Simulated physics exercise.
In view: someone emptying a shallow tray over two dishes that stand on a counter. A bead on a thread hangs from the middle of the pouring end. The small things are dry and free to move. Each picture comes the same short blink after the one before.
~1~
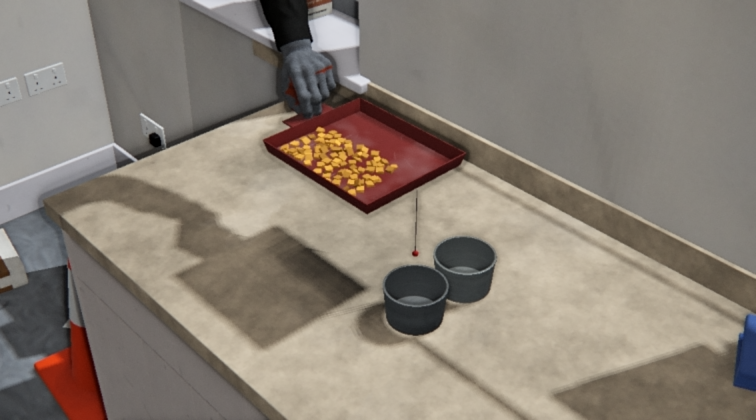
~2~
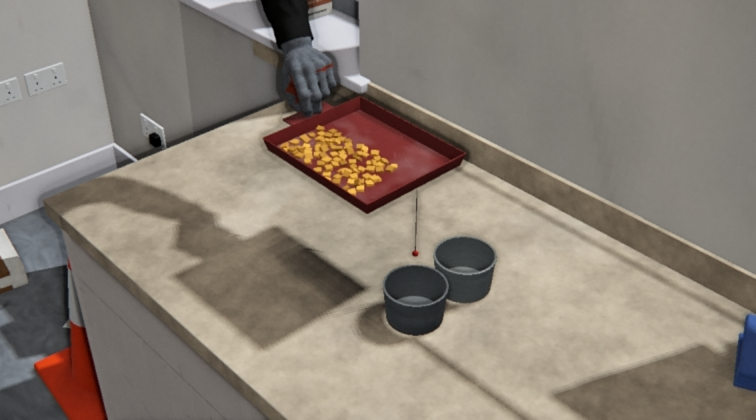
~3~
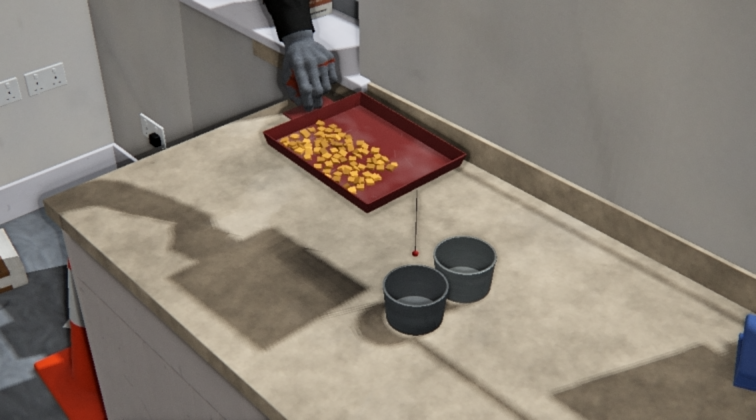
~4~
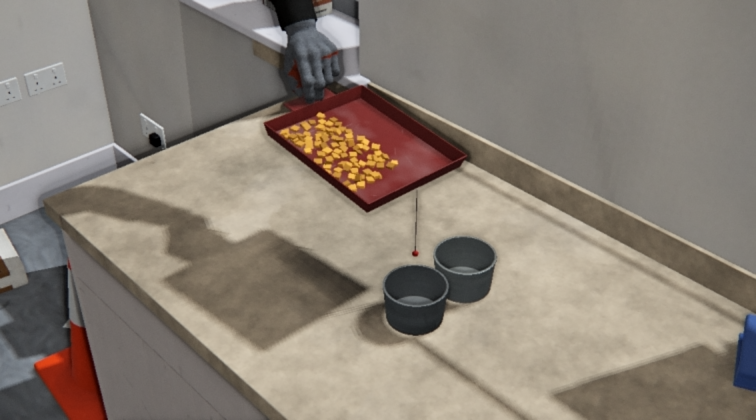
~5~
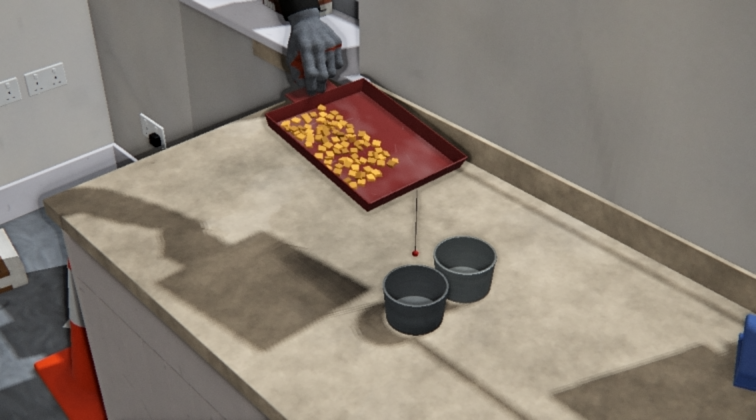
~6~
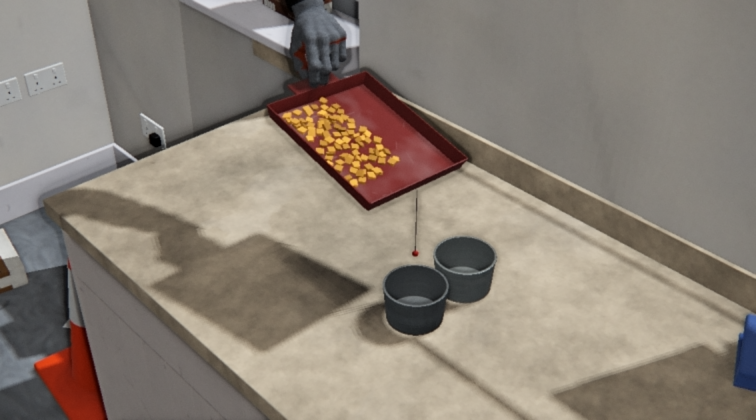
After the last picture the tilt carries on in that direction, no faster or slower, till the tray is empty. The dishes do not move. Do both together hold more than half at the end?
Together they catch the larger part.
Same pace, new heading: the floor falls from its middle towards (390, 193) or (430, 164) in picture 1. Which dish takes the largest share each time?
At the first place left, at the second right.
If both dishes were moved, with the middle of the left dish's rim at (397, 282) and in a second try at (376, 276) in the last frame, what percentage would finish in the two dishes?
The first gives 60 %, the second 10 %.
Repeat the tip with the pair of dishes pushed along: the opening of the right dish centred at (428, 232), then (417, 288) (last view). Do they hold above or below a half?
The first try: Not half. The second: The smaller part.
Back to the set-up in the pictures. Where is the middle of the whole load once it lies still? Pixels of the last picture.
Roughly at (462, 283).
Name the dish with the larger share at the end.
The winner is right.
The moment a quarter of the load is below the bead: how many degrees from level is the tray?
Roughly 110°.
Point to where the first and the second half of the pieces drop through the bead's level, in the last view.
Early half (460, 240), late half (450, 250).
Soon, tray tipped steeply; nearly all on the tray; a stray few in the air.
A while on, tray tipped right over; most on the tray; a stray few in the left dish; a small part in the right dish; a stray few outside both; a stray few in the air.
Towards the end, tray tipped past a quarter turn; about a quarter in the left dish; about two thirds in the right dish; a small part outside both.
Finally, tray tipped past a quarter turn; about a quarter in the left dish; about two thirds in the right dish; a small part outside both.
